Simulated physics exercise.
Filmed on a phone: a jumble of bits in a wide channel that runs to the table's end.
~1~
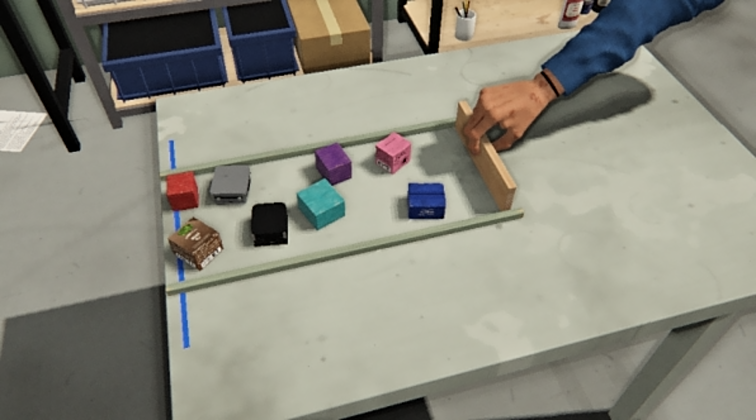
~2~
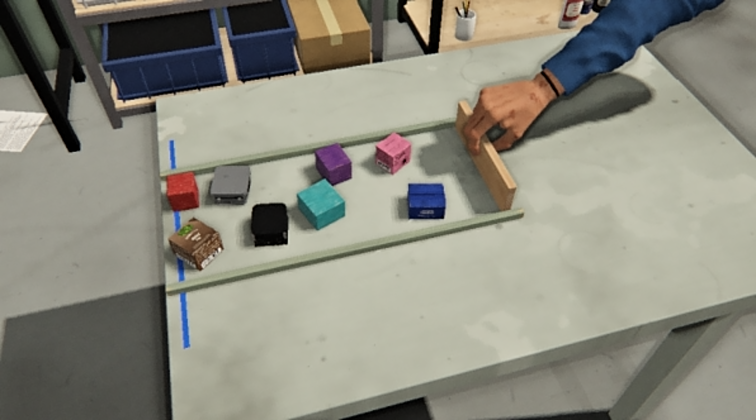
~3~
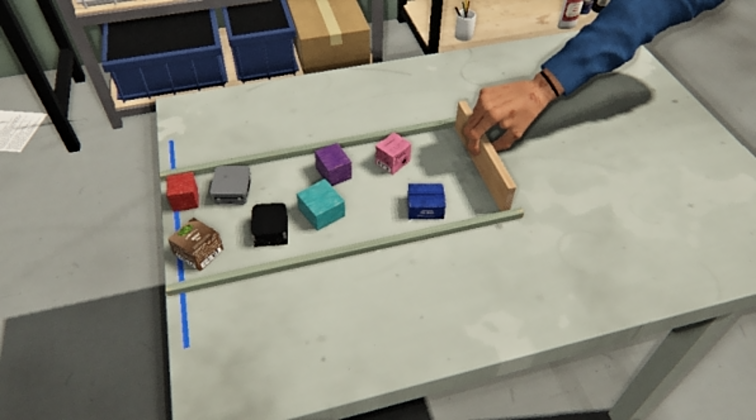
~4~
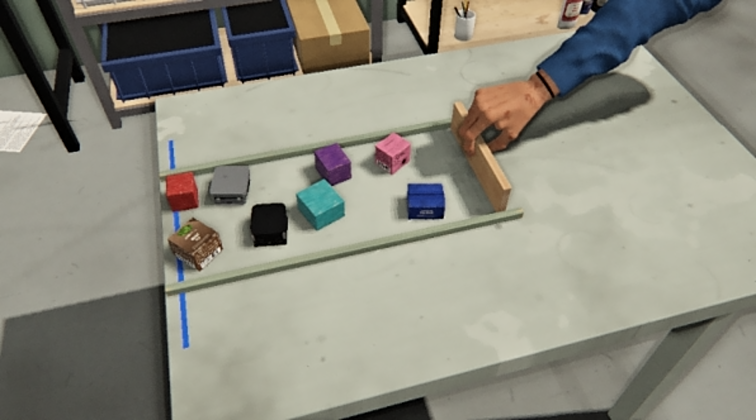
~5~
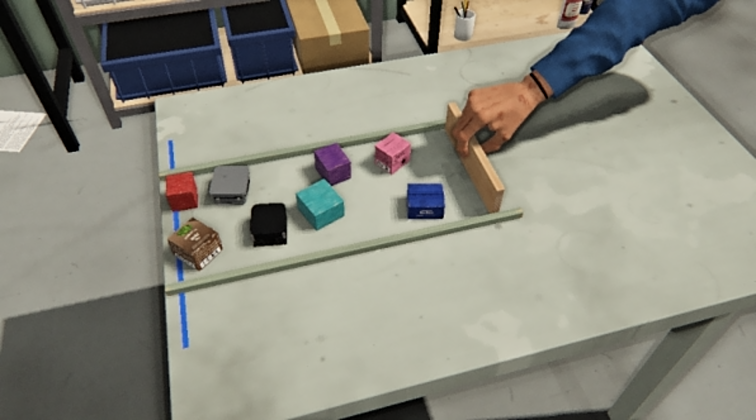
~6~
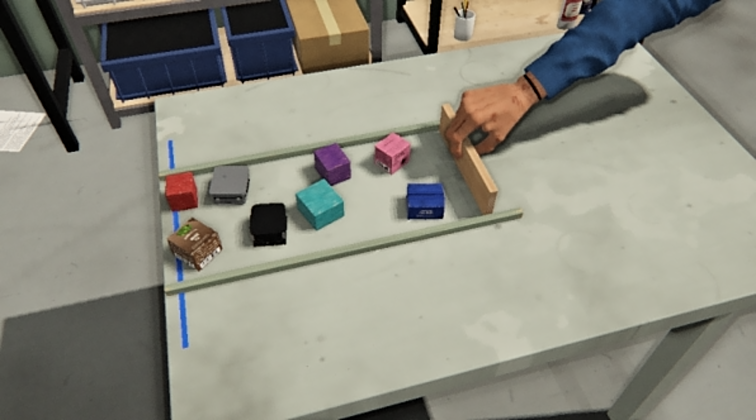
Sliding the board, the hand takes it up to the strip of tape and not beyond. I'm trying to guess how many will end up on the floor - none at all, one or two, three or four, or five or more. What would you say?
The number going over the end will be at least five.
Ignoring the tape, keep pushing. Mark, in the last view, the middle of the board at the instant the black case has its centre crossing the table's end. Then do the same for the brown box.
About (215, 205), and (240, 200) for the other.
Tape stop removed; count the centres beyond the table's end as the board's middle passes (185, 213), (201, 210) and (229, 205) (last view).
5, 5 and 3.
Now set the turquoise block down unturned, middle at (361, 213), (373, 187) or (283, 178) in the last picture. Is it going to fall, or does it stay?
Place by place: It is pushed off, it is pushed off, it is pushed off.
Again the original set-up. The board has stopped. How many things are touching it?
So the total is 1.
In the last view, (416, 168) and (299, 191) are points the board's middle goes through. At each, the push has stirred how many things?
So far 2, and 6 at the second.
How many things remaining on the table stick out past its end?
The count is 1.
A little later, none off yet; red block at rest near (182, 192); brown box at rest near (195, 244); grey case at rest near (231, 186).
Next, none off yet; red block at rest near (182, 192); brown box at rest near (195, 244); grey case moving near (225, 188).
Later still, one off so far; red block dropping near (123, 376); brown box tilted a little near (146, 267); grey case shifted well along near (153, 199).
When it is over, the number that fall off is five or more; down, blue box, purple block, turquoise block, black case, grey case, brown box and red block.
